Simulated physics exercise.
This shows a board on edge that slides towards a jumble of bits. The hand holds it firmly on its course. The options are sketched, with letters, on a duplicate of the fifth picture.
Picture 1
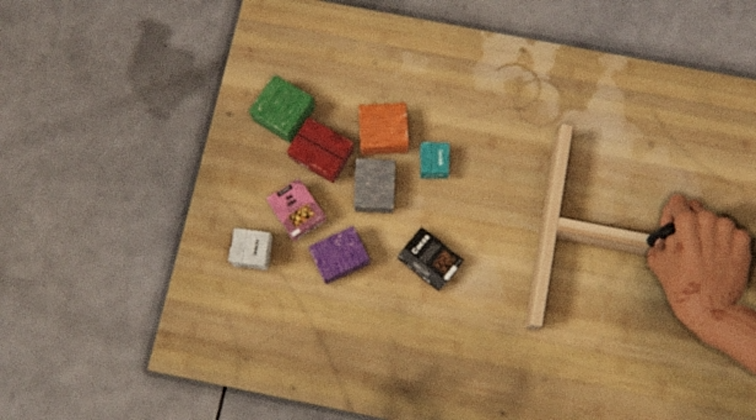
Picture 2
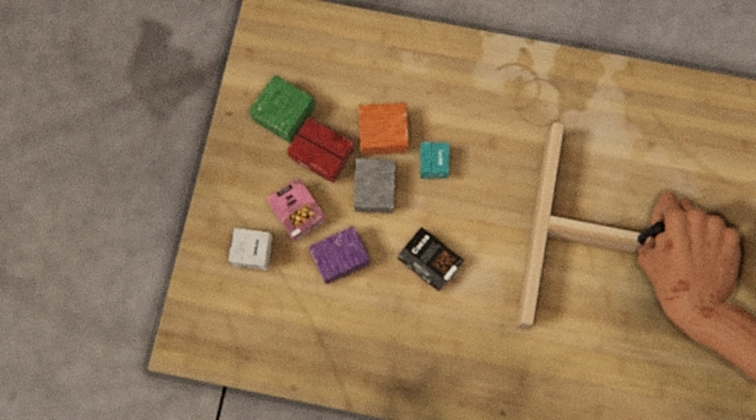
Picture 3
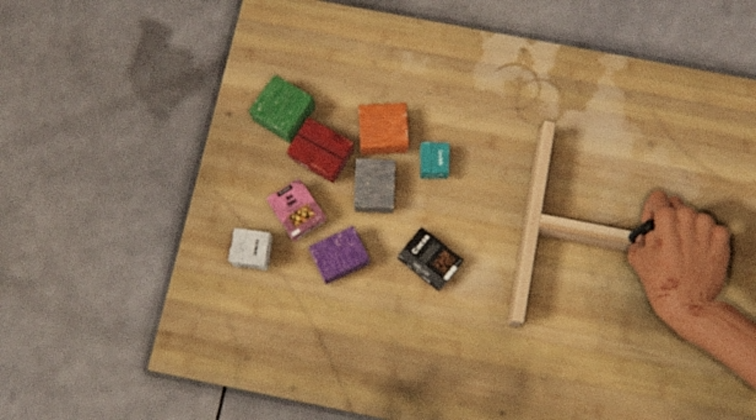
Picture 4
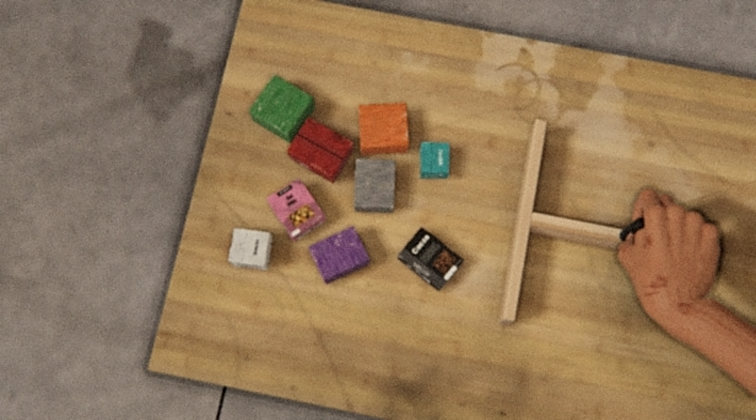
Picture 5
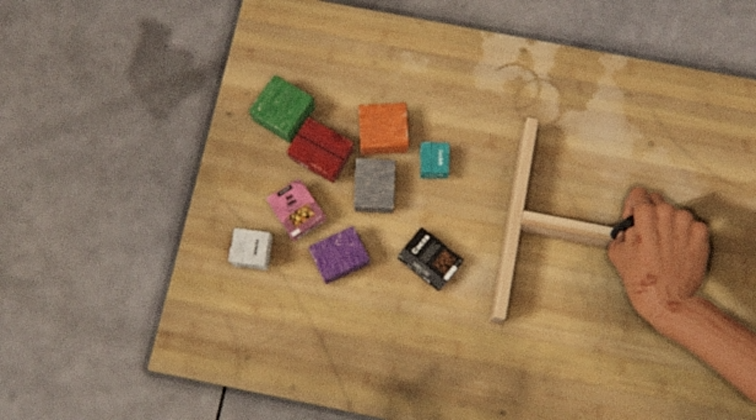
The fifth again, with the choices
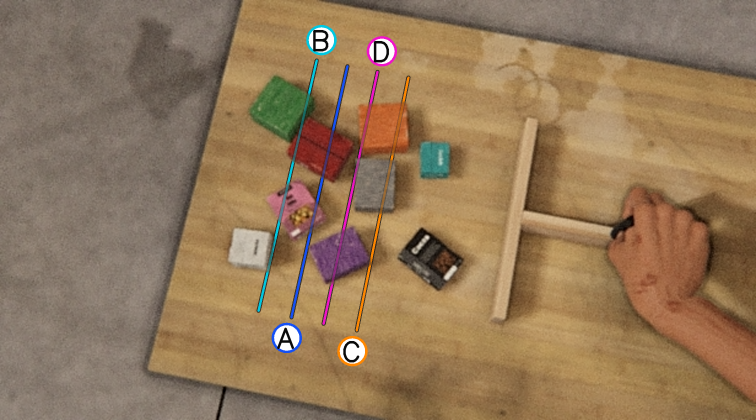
A hand at the right grips the stem of a T-shaped wooden pusher on a pale wooden board above a grey floor, seen from overhead. To the left lie green, red, orange, grey, turquoise and purple blocks, with a pink box, a white packet and a black packet among them. The hand slides the pusher slowly leftward, touching none of them, while the camera stays still.
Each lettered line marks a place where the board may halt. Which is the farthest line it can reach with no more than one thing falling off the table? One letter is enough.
B is the last line within the limit.
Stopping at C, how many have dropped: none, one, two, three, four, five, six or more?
The count is none.
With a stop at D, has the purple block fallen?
By then, no.
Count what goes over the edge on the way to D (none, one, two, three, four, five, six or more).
By then, none.
On the marked copy, A at (320, 187); B at (289, 181); C at (383, 200); D at (351, 193).
Taking B. A third of the way, board (434, 199); purple block (326, 257); black packet (385, 254).
Two thirds of the way, board (352, 184); white packet (214, 247); green block (264, 99).
When it is over, board (290, 172); white packet (197, 246); green block (238, 87); none fallen.
As for the rest, A is within the limit but short; C is within the limit but short; D is within the limit but short.
